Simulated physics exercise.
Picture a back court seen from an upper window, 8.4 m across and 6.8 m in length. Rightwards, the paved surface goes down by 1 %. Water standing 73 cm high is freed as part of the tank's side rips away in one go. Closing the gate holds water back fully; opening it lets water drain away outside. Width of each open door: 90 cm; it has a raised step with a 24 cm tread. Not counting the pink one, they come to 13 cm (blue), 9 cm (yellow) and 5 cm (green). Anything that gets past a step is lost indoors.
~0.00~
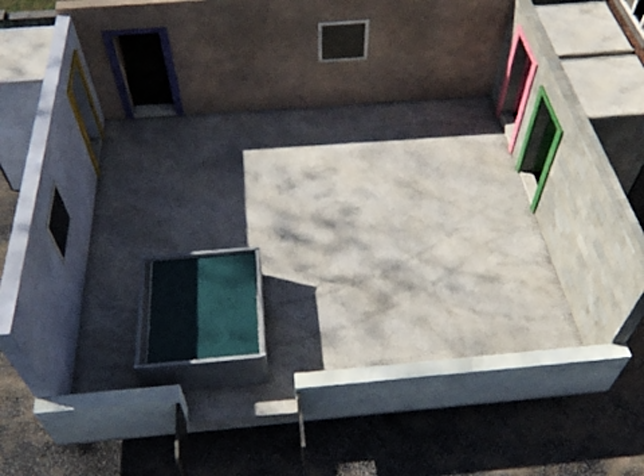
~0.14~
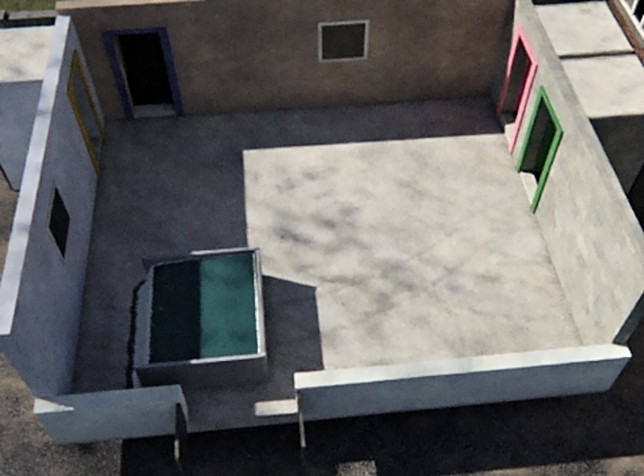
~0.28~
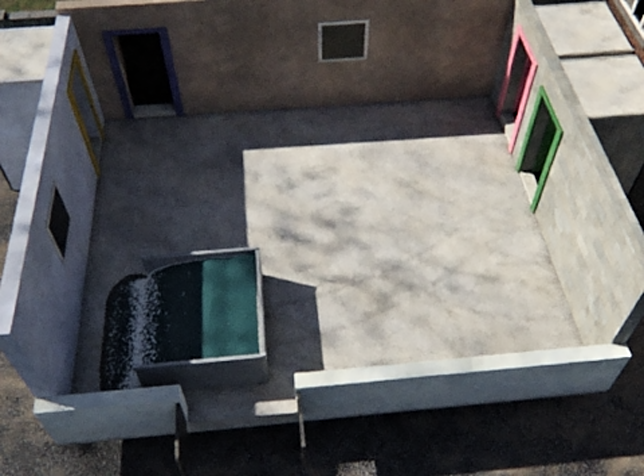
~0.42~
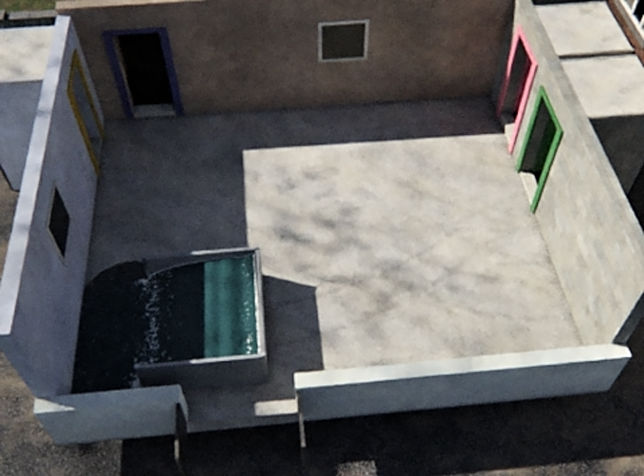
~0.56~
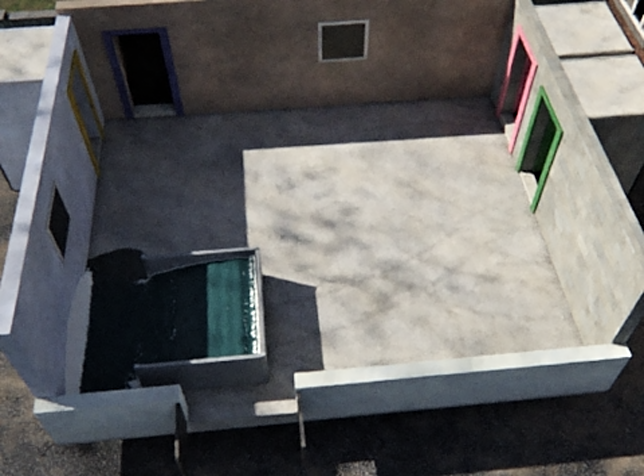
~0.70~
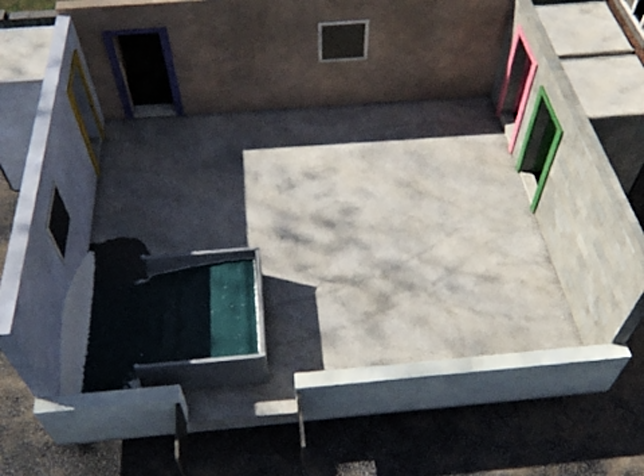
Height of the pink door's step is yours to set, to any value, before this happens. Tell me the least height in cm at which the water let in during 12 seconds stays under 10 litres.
It should be about 9 cm.
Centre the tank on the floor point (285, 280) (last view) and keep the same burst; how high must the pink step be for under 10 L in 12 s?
Some 9.5 cm.
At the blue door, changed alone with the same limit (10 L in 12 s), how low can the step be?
The blue door needs around 19 cm.
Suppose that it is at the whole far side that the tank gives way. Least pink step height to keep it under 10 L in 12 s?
It needs to be about 15 cm high.
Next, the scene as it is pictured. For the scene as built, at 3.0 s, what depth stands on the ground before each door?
Centimetres: Blue = 22, yellow = 5, green = 0, pink = 0.
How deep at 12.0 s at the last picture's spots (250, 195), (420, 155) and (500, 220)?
1, 3 and 6 cm, respectively.
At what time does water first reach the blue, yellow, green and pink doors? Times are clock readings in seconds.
Door blue: 2.2 seconds; door yellow: 1.6 seconds; door green: 7.0 seconds; door pink: 6.0 seconds.
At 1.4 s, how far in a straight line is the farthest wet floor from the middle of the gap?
About 3.8 m.
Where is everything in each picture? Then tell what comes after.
The first picture shows still water, 73 cm deep, in the tank at (201, 306); the pink door at (515, 96) is dry.
In the second picture, the front is at (132, 349), 0.3 m from the gap at (149, 328); 0.4 m2 of floor is wet, 73 cm left at the back.
In the third picture, the front is at (104, 374), 0.7 m from the gap at (149, 328); 1.5 m2 of floor is wet, 73 cm left at the back.
In the fourth picture, the front is at (72, 390), 1.2 m from the gap at (150, 329); 3.0 m2 of floor is wet, 68 cm left at the back.
In the fifth picture, the gap is at (150, 329), the front 1.4 m out at (88, 263); the back of the tank holds 61 cm.
In the sixth picture, the gap is at (150, 329), the front 1.6 m out at (90, 247); the back of the tank holds 62 cm; 7.8 m in a straight line remain to the pink door at (515, 96).
After 1.4 s water covers 10 % of the floor, deepest (60 cm) near (69, 418); it has not reached the pink door.
After 3.0 s water covers 35 % of the floor, deepest (26 cm) near (145, 314); it has not reached the pink door.
After 12.0 s water covers 75 % of the floor, deepest (12 cm) near (587, 371); 10 cm at the pink door, 0 litres in over its 19 cm step.
At the pink door as built, the water arrived by 6.0 s and peaked near 11 cm at 8.2 s.
Run again over the same 12 s with other heights there, 18 litres in over 8 cm, 0 litres over 11 cm. The limit of 10 litres is kept from about 9 cm up.
